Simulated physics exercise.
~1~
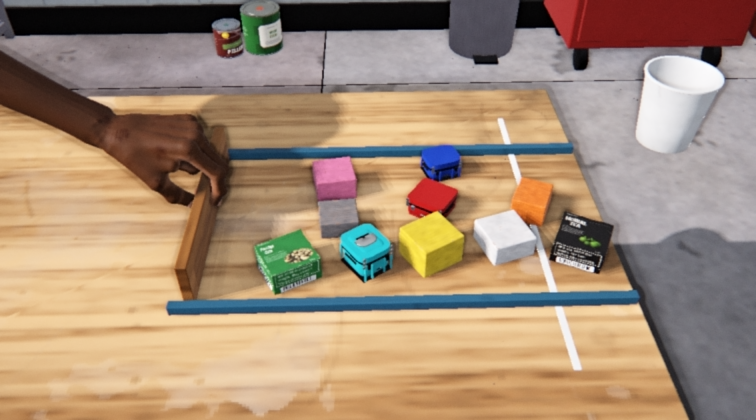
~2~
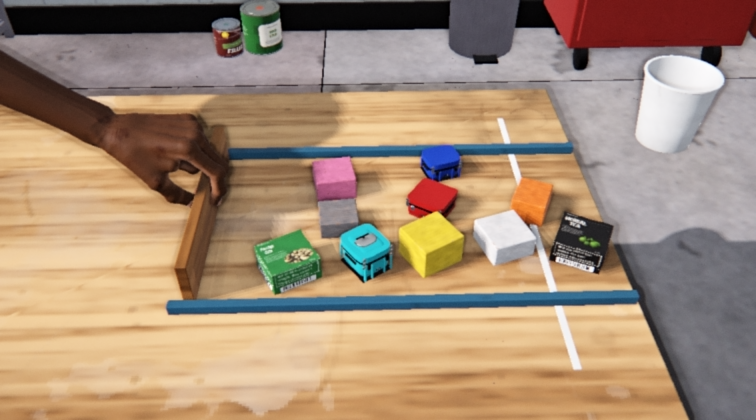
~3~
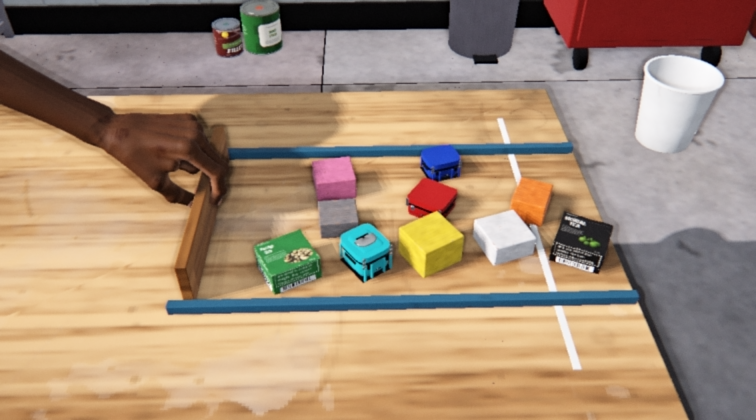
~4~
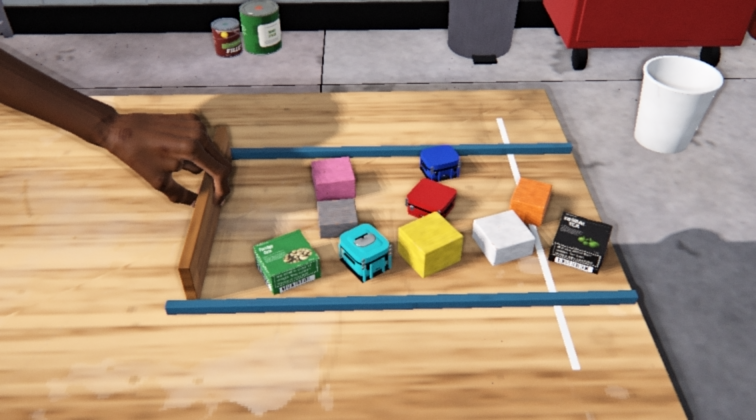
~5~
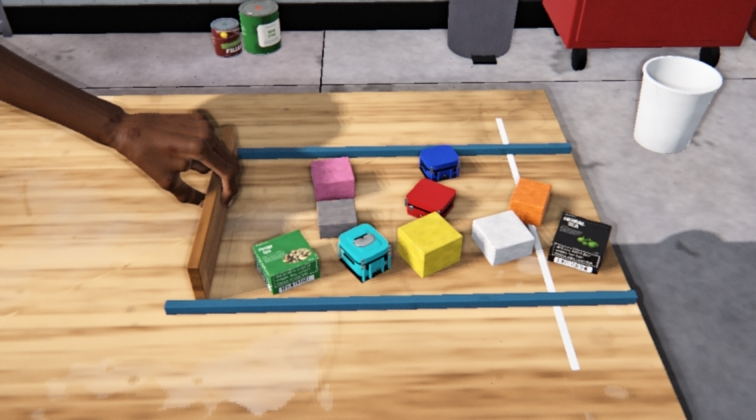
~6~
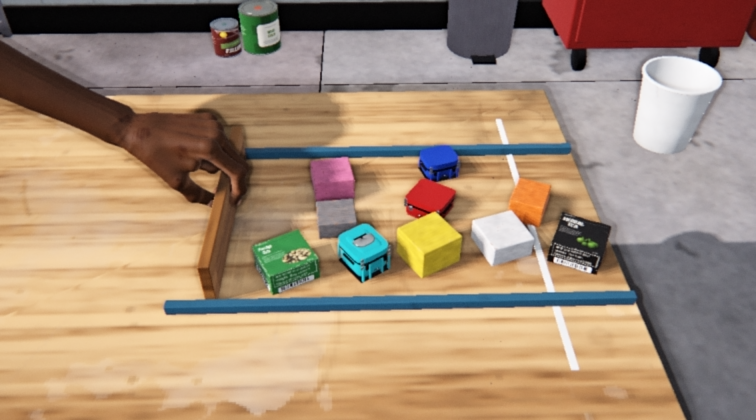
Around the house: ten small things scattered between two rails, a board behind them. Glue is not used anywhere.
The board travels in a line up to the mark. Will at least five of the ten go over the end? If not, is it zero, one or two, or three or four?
No, three or four go over.
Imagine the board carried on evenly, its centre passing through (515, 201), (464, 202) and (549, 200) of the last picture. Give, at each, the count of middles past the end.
Counts: 4, 2, 6.
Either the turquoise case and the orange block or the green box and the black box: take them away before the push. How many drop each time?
In the first try 2, in the other 2.
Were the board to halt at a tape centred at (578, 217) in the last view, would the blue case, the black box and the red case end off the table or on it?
The blue case is still there; as for the black box, it is no longer there; and the red case is no longer there.
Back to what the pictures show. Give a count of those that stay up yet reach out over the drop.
I count 2 overhanging.
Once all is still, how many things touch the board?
Count: 4.
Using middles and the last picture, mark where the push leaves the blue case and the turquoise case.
The blue case settles near (527, 157); as for the turquoise case, near (609, 240).
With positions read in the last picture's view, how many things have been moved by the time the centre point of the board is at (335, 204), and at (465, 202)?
5 at one spot and 10 at the other.
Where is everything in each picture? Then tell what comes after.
In the first picture, black box (582, 243); orange block (531, 202); white block (504, 237); board (206, 207); tape (531, 218).
In the second picture, orange block (531, 202); yellow block (431, 244).
In the third picture, white block (504, 237); board (206, 206).
In the fourth picture, black box (581, 243); green box (287, 262).
In the fifth picture, orange block (530, 202); pink block (333, 180).
In the sixth picture, black box (579, 243); orange block (529, 202); white block (502, 237); board (225, 206); tape (529, 218).
Early on, none off yet; black box at rest near (579, 243); orange block at rest near (529, 202); white block at rest near (502, 237).
A while later, none off yet; black box travelled about its own width near (619, 244); orange block at rest near (534, 199); white block travelled about its own width near (560, 233).
Further along, one off so far; black box down on the floor; orange block travelled about its own width near (578, 199); white block leaning well over near (628, 237).
Finally, the number that fall off is three or four; lost, yellow block, white block, orange block and black box.
